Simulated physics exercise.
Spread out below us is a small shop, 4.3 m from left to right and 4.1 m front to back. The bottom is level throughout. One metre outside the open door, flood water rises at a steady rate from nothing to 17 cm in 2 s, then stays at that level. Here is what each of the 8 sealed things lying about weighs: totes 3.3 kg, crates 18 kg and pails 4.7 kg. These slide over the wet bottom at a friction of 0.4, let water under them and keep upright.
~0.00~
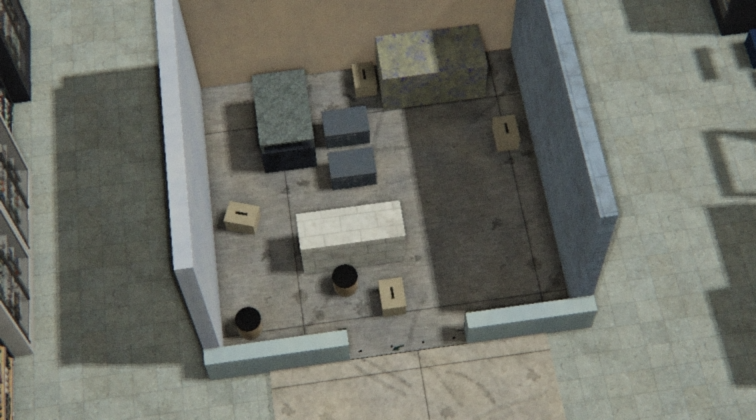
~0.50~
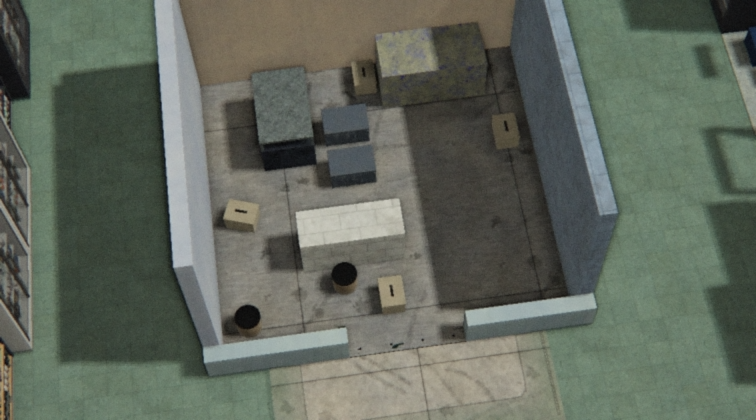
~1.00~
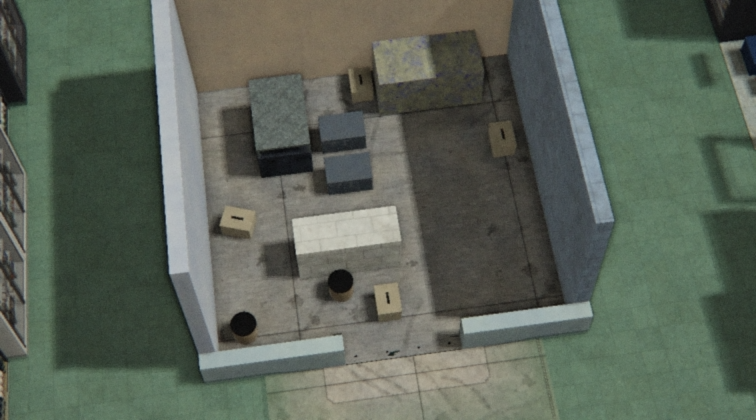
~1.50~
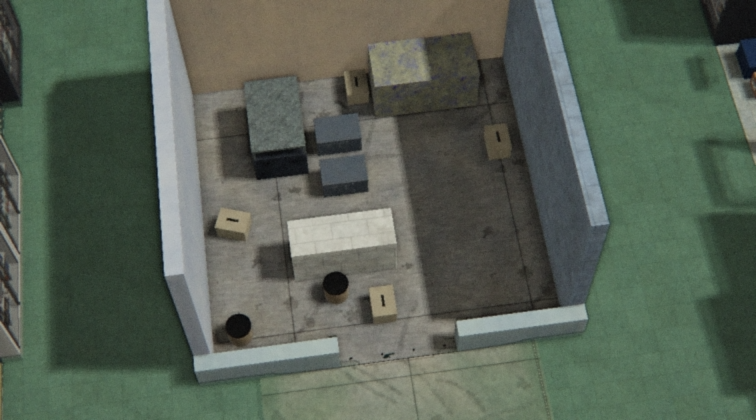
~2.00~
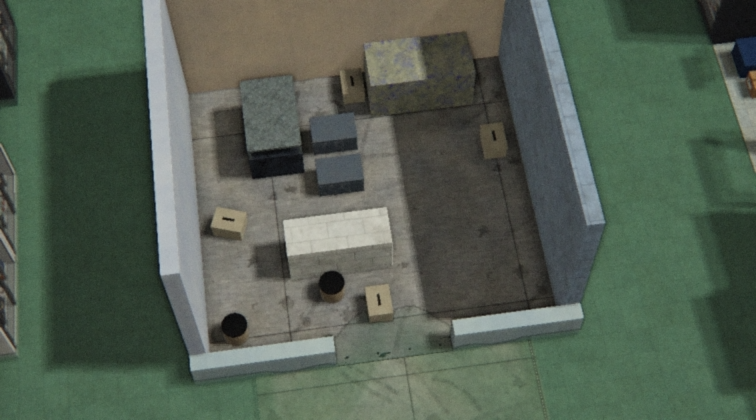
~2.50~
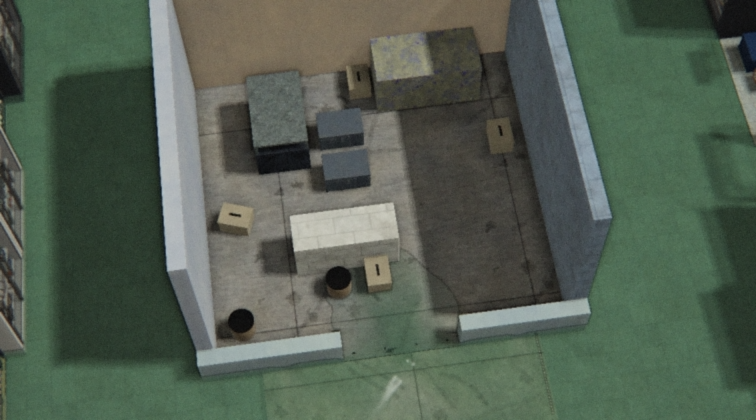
Green spreading across the pale floor around a small walled shop seen from above, then a crate near the doorway shifting slightly inward.
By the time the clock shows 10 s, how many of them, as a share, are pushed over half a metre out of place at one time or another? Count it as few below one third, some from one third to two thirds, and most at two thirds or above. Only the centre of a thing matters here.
Some.
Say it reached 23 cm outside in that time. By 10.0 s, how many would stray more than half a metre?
In that case the number is 6.
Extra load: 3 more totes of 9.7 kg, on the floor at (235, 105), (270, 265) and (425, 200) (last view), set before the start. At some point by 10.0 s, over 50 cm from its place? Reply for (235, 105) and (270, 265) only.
First one stays within it, second one stays within it.
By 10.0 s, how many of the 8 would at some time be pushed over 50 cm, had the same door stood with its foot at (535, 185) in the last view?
So the tally would be 7.
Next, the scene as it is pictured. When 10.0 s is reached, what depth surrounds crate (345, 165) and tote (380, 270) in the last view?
Depth approx. 6 cm / 5 cm.
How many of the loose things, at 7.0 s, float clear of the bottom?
By my count, 4.
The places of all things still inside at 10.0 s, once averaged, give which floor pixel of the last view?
Around (341, 174).
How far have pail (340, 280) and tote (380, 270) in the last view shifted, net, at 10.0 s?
First 250 cm, then 200 cm.
After 3.5 s 1 of 8 are over 50 cm from their spots; 1 afloat.
After 4.5 s 2 of 8 are over 50 cm from their spots; 1 afloat.
After 7.0 s 4 of 8 are over 50 cm from their spots; 4 afloat.
After 10.0 s 5 of 8 are over 50 cm from their spots, and 5 have been at some point; 6 afloat.
